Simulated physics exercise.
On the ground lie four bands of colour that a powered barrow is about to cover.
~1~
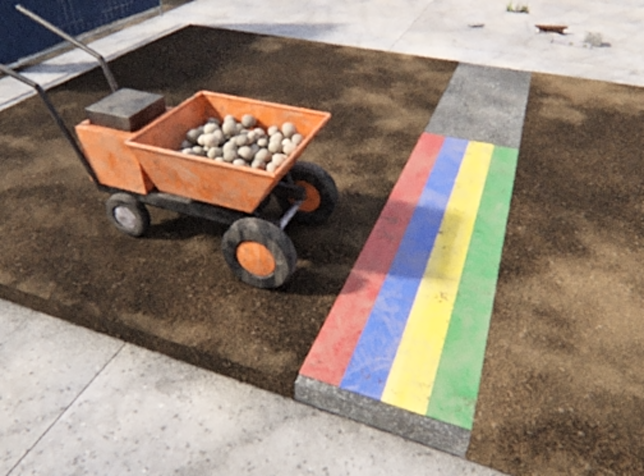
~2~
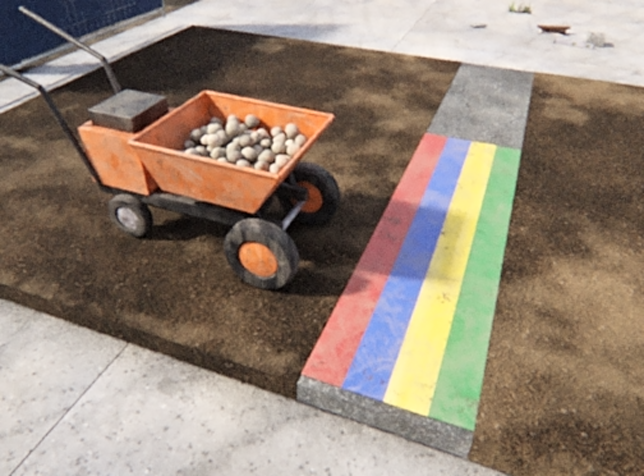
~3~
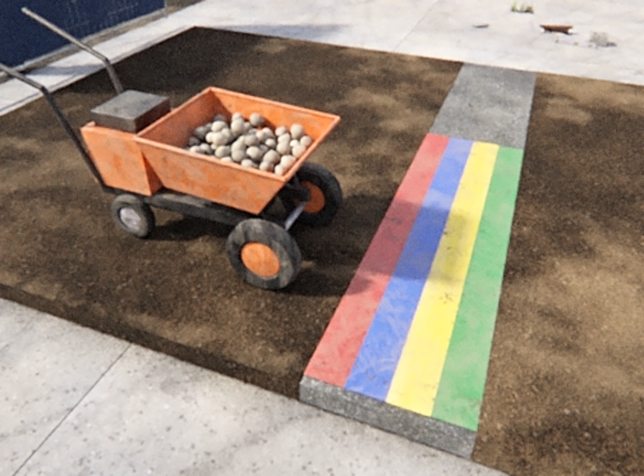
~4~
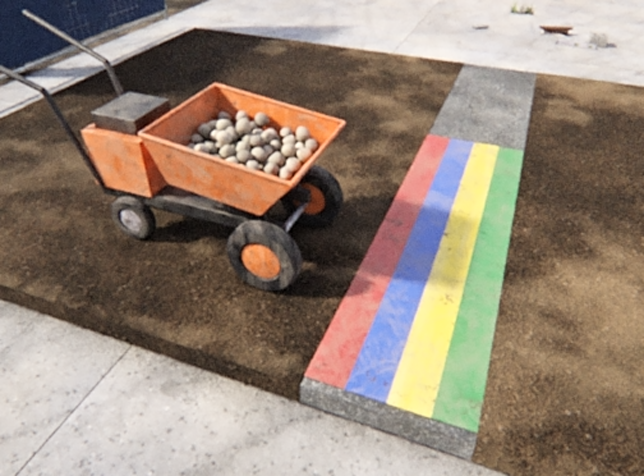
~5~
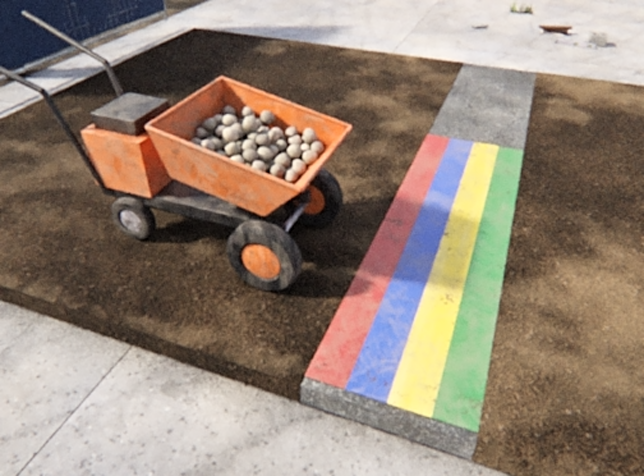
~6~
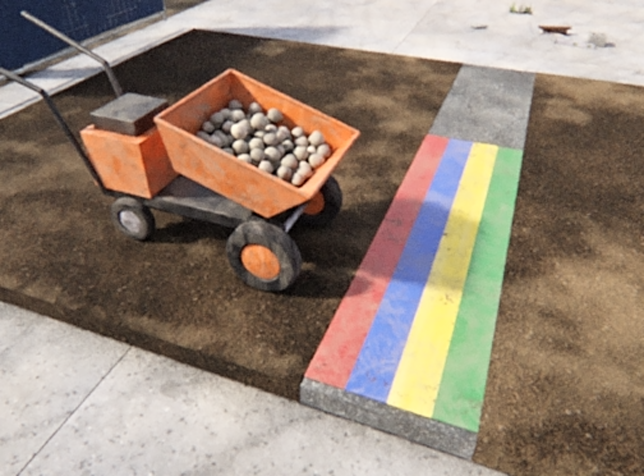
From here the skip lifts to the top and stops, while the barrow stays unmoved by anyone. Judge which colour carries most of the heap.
The colour carrying most is blue.
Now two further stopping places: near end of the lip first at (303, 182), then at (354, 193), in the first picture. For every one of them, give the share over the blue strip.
It works out to 30 per cent in the first case and 0 per cent in the second.
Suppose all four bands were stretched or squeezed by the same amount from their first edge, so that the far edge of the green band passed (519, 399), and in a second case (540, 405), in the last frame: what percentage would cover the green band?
Roughly 10 % and 10 %.
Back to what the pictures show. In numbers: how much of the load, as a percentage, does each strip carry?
Red strip about 20 per cent, blue strip about 35 per cent, yellow strip about 20 per cent, green strip about 15 per cent.
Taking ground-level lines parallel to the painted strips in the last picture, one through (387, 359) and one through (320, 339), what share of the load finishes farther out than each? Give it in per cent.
60 and 100 in a hundred.
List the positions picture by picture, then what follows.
Lip of the skip at (275, 176), level; top of the load at (244, 141), river pebbles; red strip at (339, 338); blue strip at (377, 349); yellow strip at (417, 361); green strip at (458, 374), in the first frame.
Lip of the skip at (279, 177), level; top of the load at (247, 142), in the second frame.
Lip of the skip at (285, 180), tipped barely; top of the load at (244, 142), in the third frame.
Lip of the skip at (292, 185), tipped a little; top of the load at (249, 141), in the fourth frame.
Lip of the skip at (301, 190), tipped a little; top of the load at (236, 131), in the fifth frame.
Lip of the skip at (310, 197), tipped clearly; top of the load at (229, 127); red strip at (344, 340); blue strip at (382, 352); yellow strip at (422, 364); green strip at (464, 376), in the sixth frame.
Soon after the last picture, skip tipped steeply; all in the skip.
A little later, skip tipped right over; most in the skip; a stray few over the red strip; a small part over the blue strip; a stray few over the yellow strip.
Later still, skip tipped right over; a small part in the skip; a small part over the red strip; about a third over the blue strip; about a quarter over the yellow strip; a small part over the green strip; a small part off the paint.
By the end, skip tipped right over; about a quarter over the red strip; about a third over the blue strip; about a quarter over the yellow strip; a small part over the green strip; a small part off the paint.
